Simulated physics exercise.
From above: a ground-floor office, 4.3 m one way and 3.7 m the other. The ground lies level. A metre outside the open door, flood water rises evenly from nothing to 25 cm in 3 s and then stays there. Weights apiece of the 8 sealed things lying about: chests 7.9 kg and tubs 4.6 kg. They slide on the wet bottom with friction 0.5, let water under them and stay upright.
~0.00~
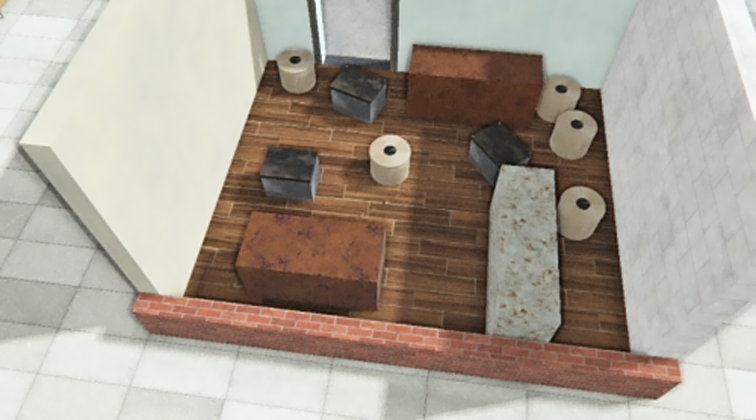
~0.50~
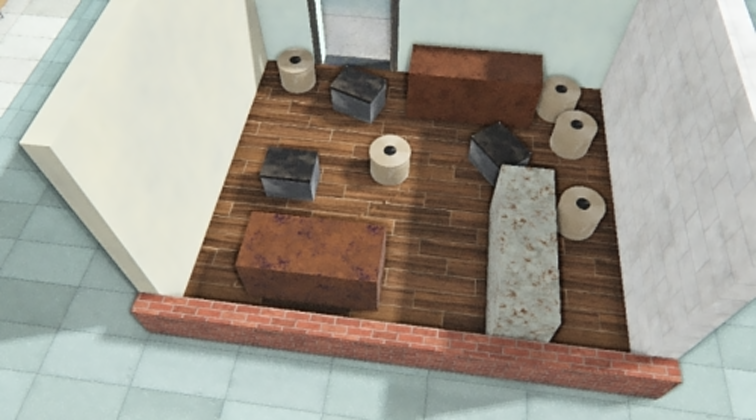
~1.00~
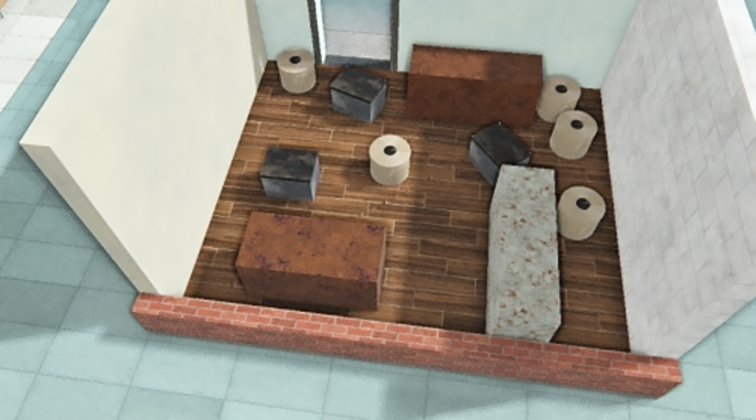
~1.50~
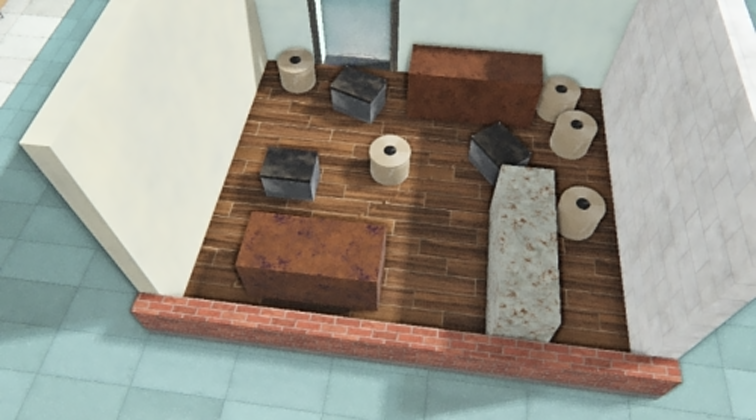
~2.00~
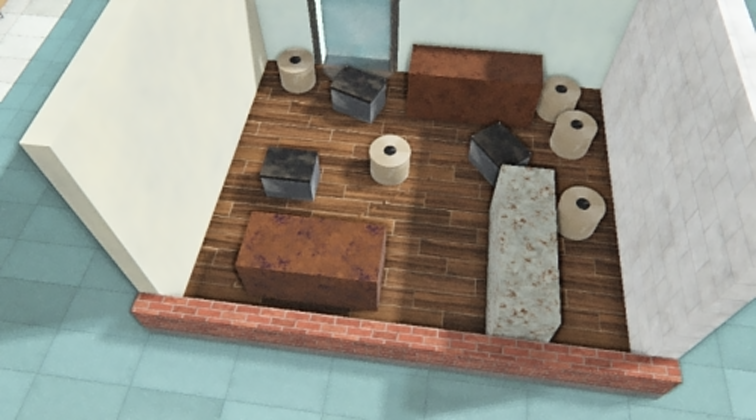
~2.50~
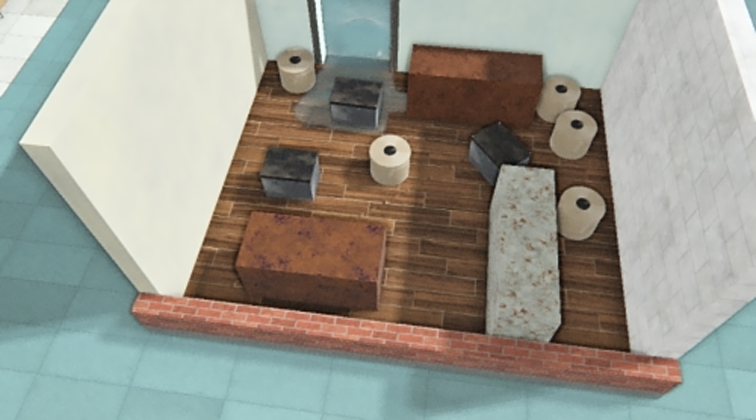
Water spreads over the pale tiles outside a small wood-floored room holding brown and grey blocks and cream tubs, then enters through the open doorway and slightly shifts the dark box nearest it, while everything else stays still.
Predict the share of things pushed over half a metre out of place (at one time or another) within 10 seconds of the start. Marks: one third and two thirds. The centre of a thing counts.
Share: From one to two thirds.
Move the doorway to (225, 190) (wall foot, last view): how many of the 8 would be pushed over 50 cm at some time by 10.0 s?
Then 7.
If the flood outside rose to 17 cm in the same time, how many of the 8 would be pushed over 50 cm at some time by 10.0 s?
In that case 3 of them.
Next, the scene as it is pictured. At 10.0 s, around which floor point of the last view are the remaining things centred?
At about (460, 186).
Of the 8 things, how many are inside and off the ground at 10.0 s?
At that moment 5.
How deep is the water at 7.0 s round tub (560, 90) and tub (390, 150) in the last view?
Roughly 0 and 12 cm.
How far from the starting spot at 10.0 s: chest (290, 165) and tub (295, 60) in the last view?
In that order: 120 cm, 20 cm.
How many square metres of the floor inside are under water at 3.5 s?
About 4.5 m2.
After 3.5 s 1 of 8 are over 50 cm from their spots; 0 afloat.
After 4.5 s 3 of 8 are over 50 cm from their spots; 1 afloat.
After 7.0 s 3 of 8 are over 50 cm from their spots; 4 afloat.
After 10.0 s 4 of 8 are over 50 cm from their spots, and 4 have been at some point; 5 afloat.
